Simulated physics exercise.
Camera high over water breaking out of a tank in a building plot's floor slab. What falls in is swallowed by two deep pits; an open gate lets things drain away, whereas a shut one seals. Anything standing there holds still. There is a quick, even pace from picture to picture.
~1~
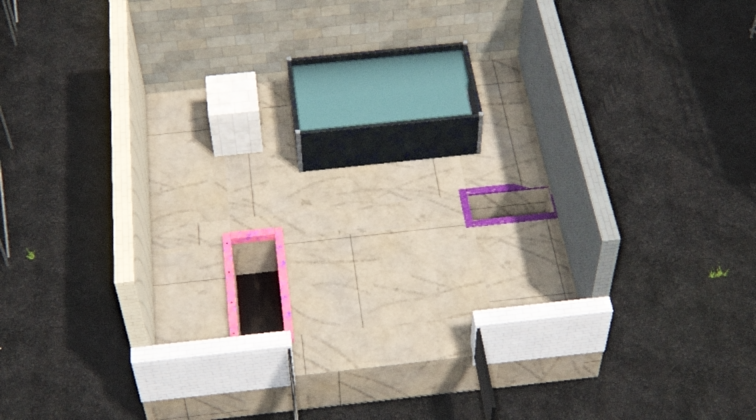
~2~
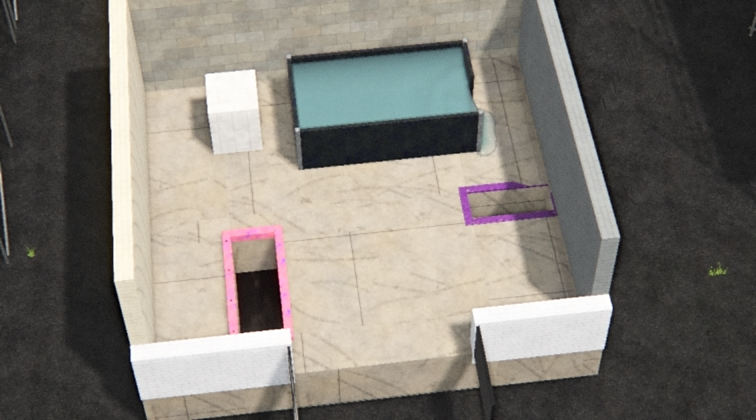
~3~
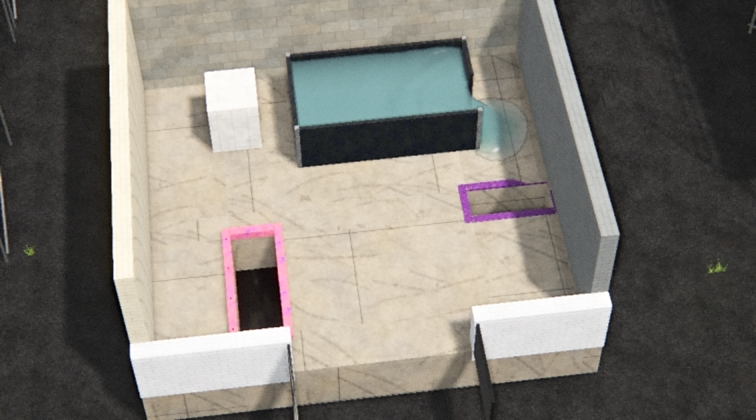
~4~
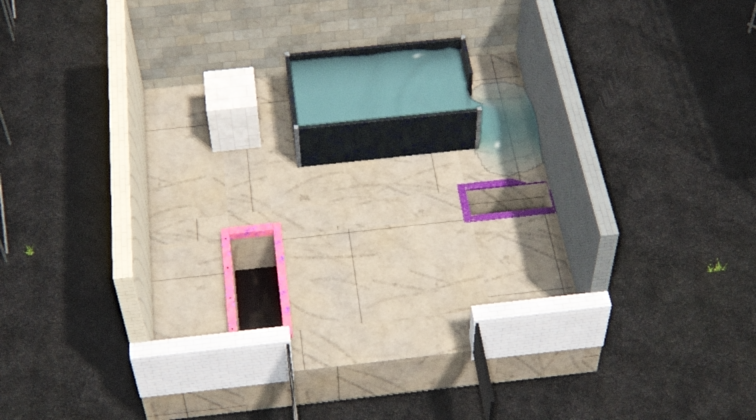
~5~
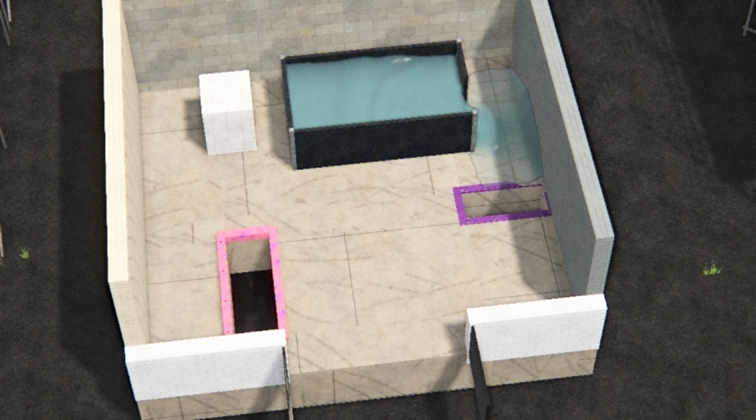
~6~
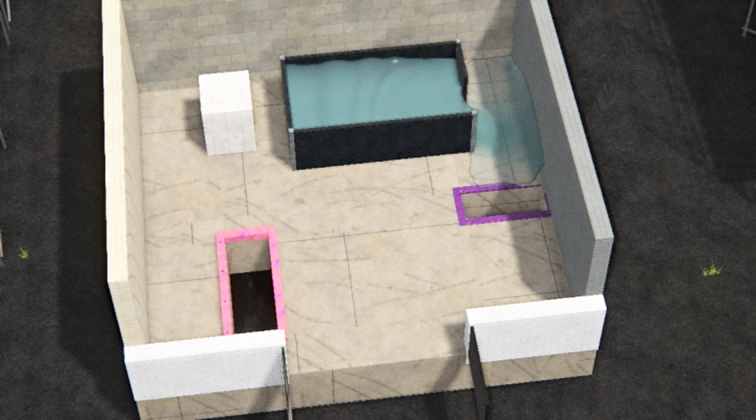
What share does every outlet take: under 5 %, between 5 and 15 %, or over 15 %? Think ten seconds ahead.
Here is my call: The gate takes under 5 %; the purple pit takes over 15 %; the pink pit takes under 5 %.
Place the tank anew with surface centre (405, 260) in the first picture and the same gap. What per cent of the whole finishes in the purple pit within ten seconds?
Result, purple pit: 55 percent after ten seconds.
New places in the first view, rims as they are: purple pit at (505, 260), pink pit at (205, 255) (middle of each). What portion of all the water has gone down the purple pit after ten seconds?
Roughly 35 per cent ends up in the purple pit.
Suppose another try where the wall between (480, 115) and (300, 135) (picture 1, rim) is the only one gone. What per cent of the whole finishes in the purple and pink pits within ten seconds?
Out of every hundred parts, purple takes 25 and pink takes 4.
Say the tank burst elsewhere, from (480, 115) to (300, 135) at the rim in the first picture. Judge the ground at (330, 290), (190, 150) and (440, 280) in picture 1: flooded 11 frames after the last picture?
In the order asked: Sodden, out of reach, sodden.
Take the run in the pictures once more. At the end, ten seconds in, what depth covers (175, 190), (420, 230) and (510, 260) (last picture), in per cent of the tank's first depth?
Going place by place: 4 %, 2 % and 0 %.
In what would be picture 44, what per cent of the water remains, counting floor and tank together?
Roughly 64 parts in a hundred.
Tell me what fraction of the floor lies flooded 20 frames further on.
20 %.
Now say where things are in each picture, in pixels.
The tank at (384, 90) is whole and still, in the first picture.
Water pours out at (473, 120) and has run to (481, 154), in the second picture.
Water pours out at (472, 119) and has run to (519, 115), in the third picture.
Water pours out at (471, 118) and has run to (540, 157), in the fourth picture.
Water pours out at (467, 121) and has run to (514, 71), in the fifth picture.
Water pours out at (466, 121) and has run to (509, 56), in the sixth picture.
A moment on, water covers 10 % of the floor; the gate 0 %, the purple pit 6 %, the pink pit 0 %.
Next, water covers 10 % of the floor; the gate 0 %, the purple pit 14 %, the pink pit 0 %.
Then, water covers 20 % of the floor; the gate 0 %, the purple pit 24 %, the pink pit 0 %.
Later, water covers 45 % of the floor; the gate 0 %, the purple pit 37 %, the pink pit 0 %.
In the end, water covers 60 % of the floor; the gate 1 %, the purple pit 48 %, the pink pit 0 %.
